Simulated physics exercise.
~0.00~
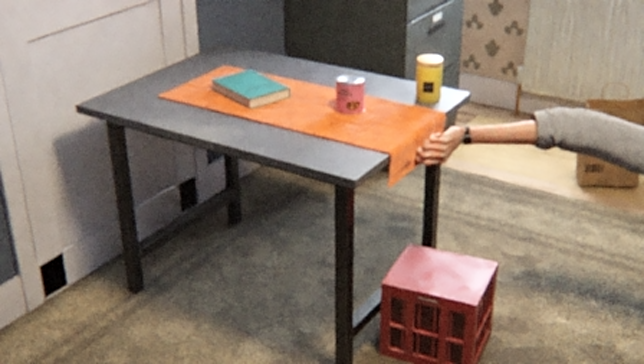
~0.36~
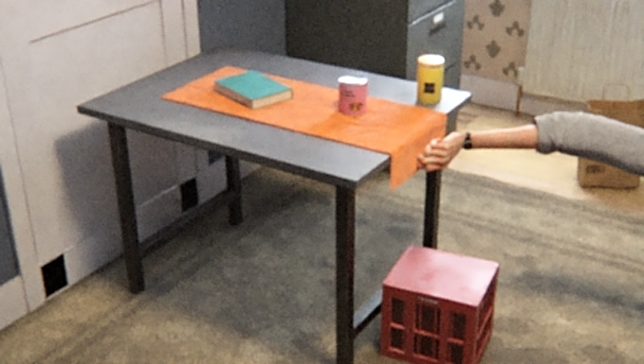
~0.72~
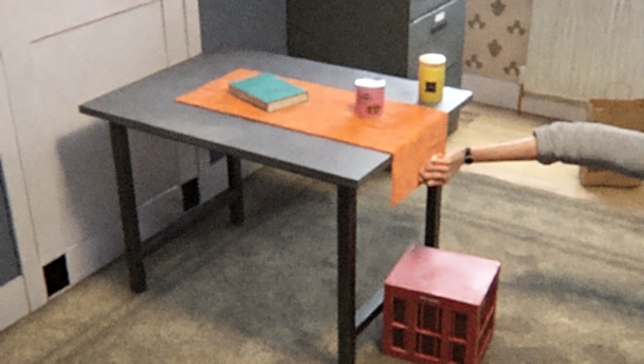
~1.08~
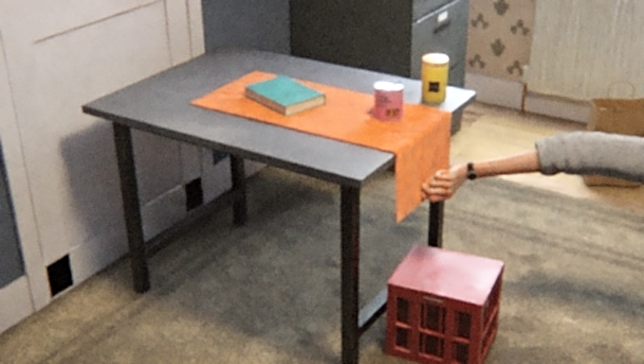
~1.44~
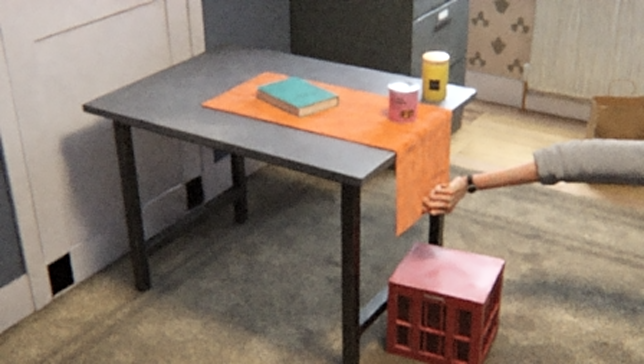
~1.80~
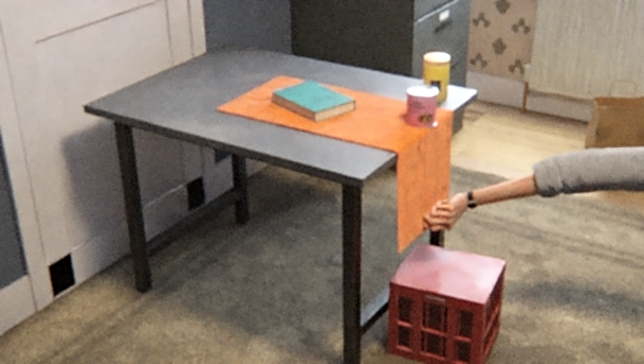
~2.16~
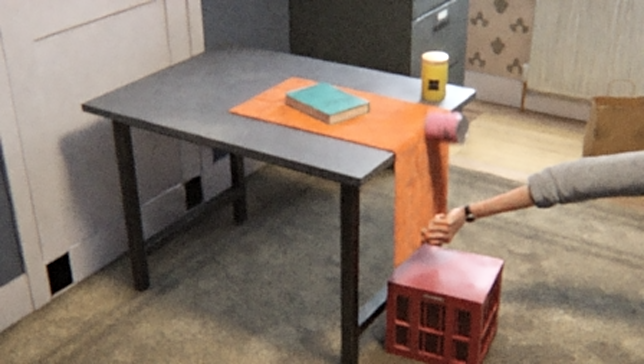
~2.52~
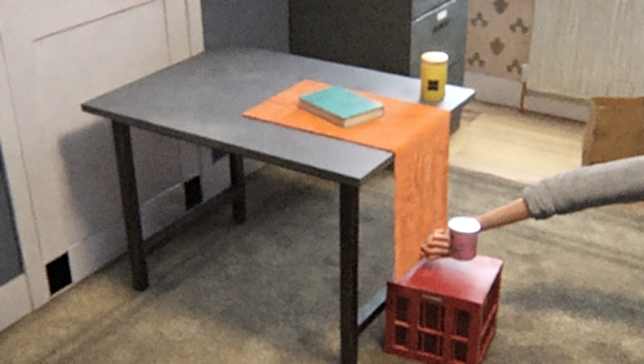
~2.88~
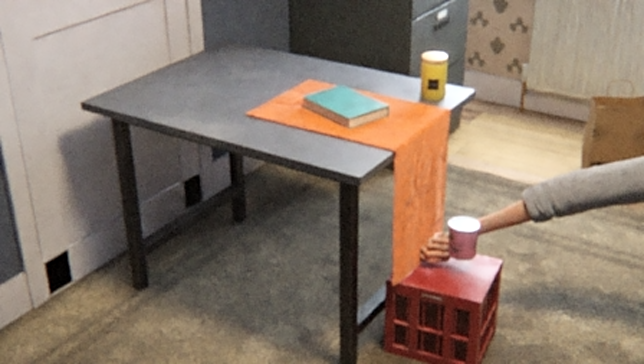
At a desk, a hand pulls down an orange runner, tipping a pink tin onto a red crate.
